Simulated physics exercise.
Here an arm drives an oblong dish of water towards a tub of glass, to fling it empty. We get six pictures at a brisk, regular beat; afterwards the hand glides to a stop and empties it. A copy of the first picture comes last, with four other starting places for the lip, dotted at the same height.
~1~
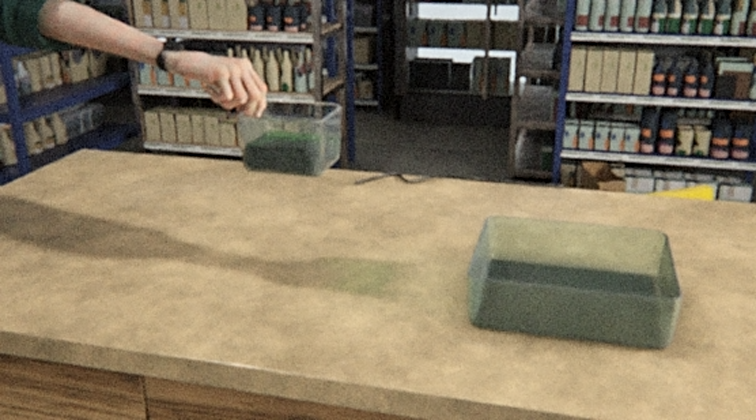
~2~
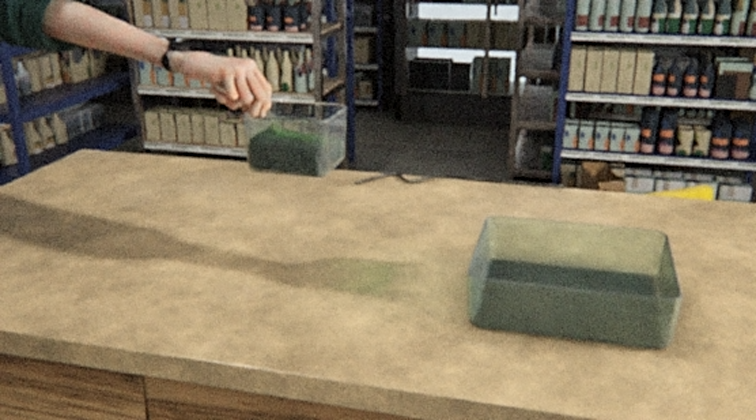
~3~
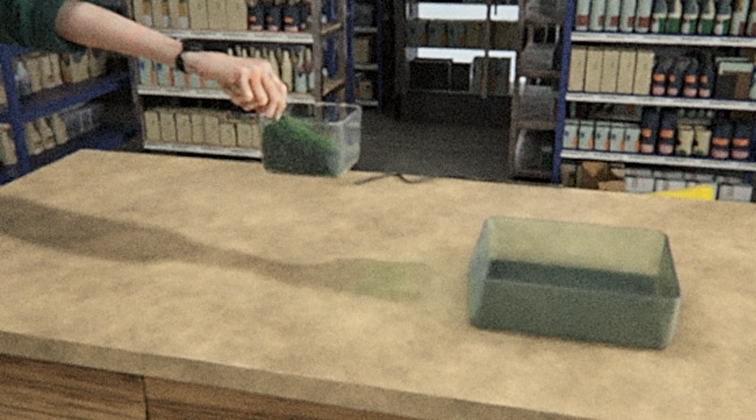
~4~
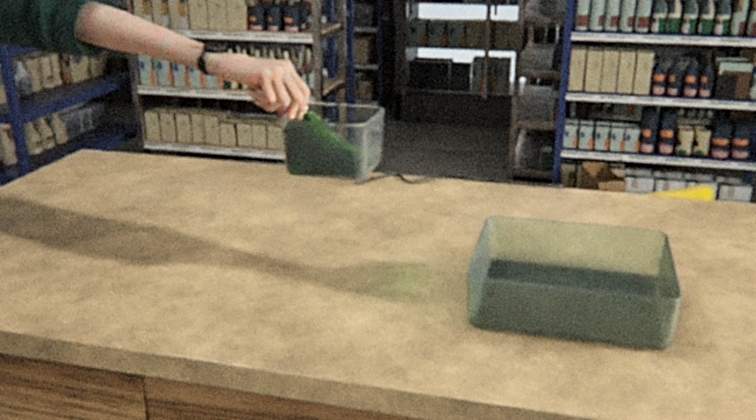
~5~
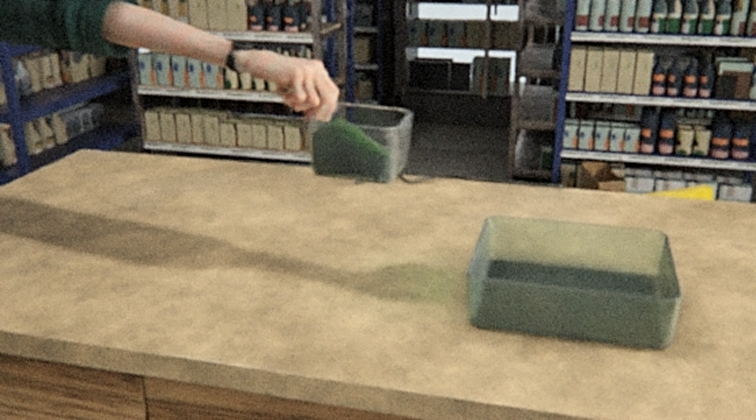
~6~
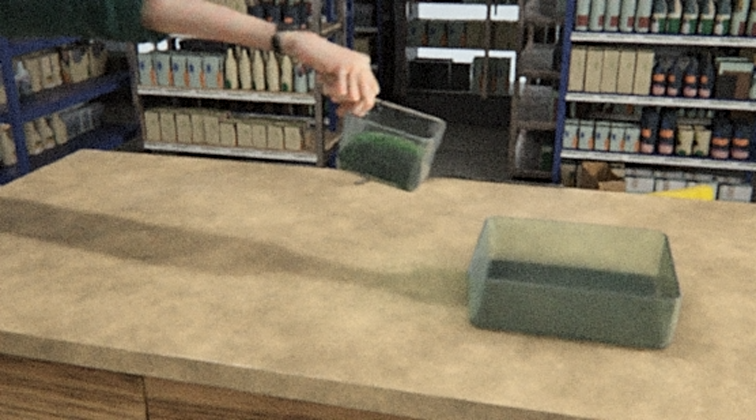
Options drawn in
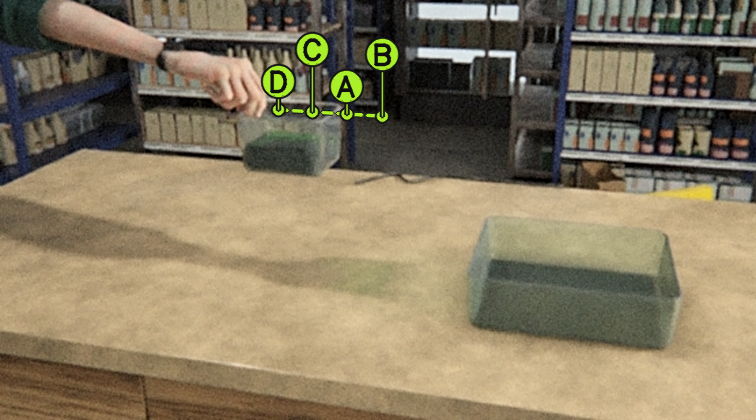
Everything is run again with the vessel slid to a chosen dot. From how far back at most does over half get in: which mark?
Go for D.
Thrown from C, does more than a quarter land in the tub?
Yes.
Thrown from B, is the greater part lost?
No.
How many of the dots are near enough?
All four.
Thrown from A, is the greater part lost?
No, that is safe.
In lime, A at (346, 114); B at (382, 116); C at (312, 111); D at (278, 109).
With A, about 90 % lands in the tub, 4 % falls short and 6 % goes beside or beyond.
With B, about 83 % lands in the tub, 5 % falls short and 12 % goes beside or beyond.
With C, about 80 % lands in the tub, 10 % falls short and 10 % goes beside or beyond.
With D, about 63 % lands in the tub, 29 % falls short and 8 % goes beside or beyond.
